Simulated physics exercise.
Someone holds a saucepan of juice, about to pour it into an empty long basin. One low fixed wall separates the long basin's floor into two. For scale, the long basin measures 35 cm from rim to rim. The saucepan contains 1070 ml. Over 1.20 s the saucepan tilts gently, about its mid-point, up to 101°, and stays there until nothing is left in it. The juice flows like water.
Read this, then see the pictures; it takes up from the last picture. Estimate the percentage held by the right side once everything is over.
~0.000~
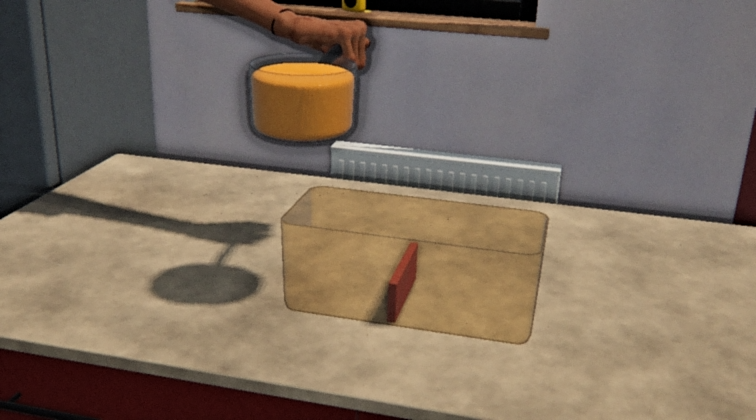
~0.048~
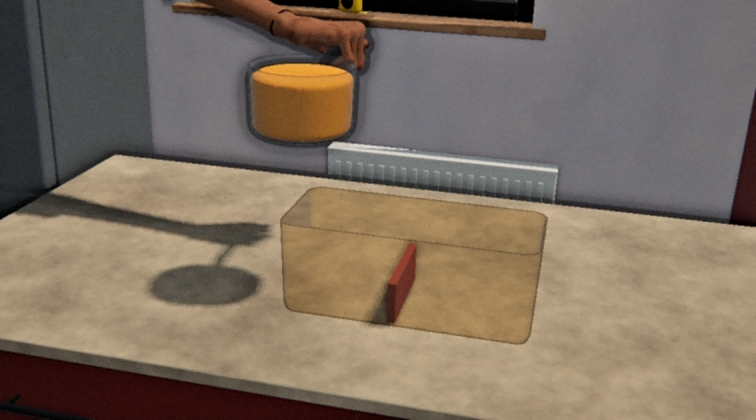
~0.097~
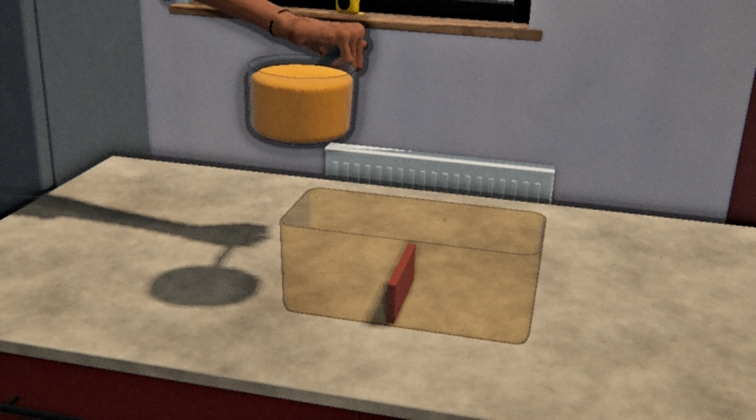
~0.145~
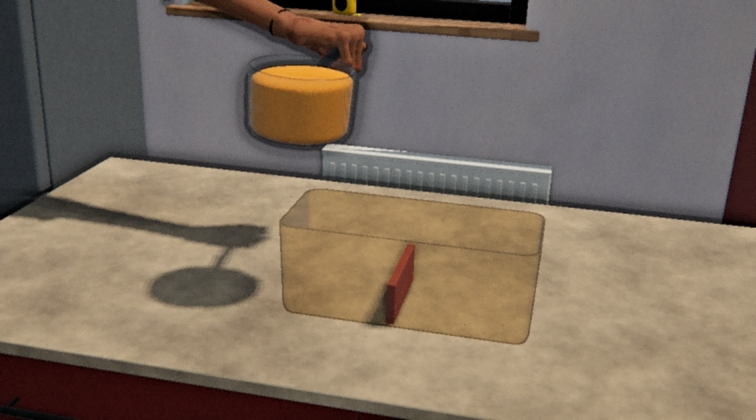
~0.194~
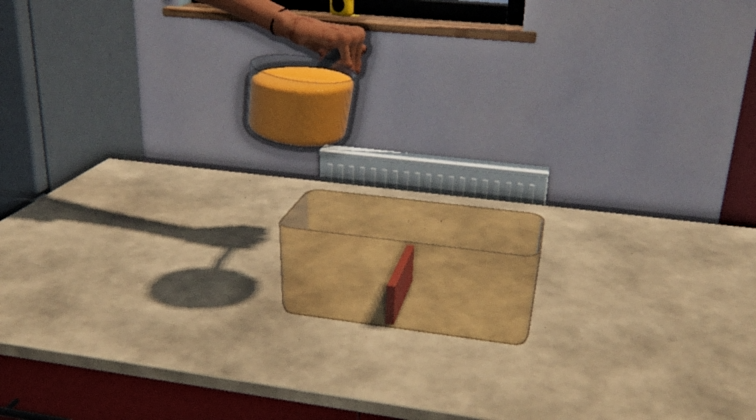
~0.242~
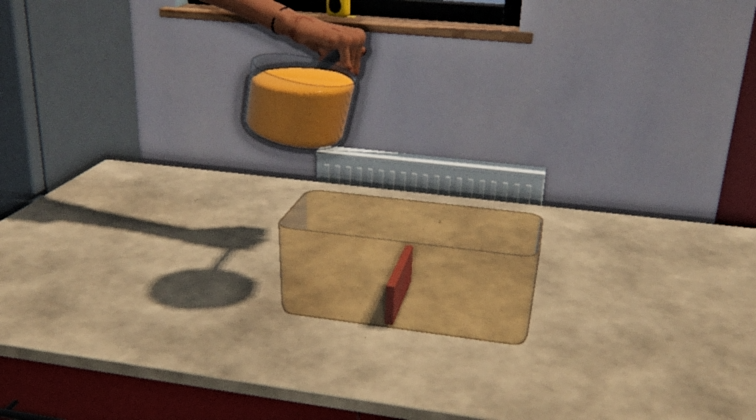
I would say 57 per cent.
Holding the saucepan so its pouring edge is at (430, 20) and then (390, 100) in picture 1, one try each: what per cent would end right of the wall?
The first try gives around 95 percent, the second around 90 percent.
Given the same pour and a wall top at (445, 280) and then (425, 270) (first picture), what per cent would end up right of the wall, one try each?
First try about 5 %, second try about 25 %.
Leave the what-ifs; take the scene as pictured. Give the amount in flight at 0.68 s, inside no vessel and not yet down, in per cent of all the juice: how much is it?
Close to 24 per cent, I'd say.
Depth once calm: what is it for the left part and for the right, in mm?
Some 20 mm on the left and some 24 mm on the right.
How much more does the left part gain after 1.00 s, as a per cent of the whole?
Near 28 percent, more or less.
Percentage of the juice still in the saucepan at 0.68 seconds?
70 %.
By 0.68 s the tilt is 61° and 69 per cent is still to pour, 3 is left of the wall and 4 right of it.
By 1.00 s the tilt is 94° and 18 per cent is still to pour, 15 is left of the wall and 52 right of it.
By 1.34 s the tilt is 101° and 2 per cent is still to pour, 38 is left of the wall and 57 right of it.
By 1.70 s the tilt is 101° and 0 per cent is still to pour, 42 is left of the wall and 57 right of it.
At rest 42 per cent lies left of the wall, 57 right of it and 1 outside.
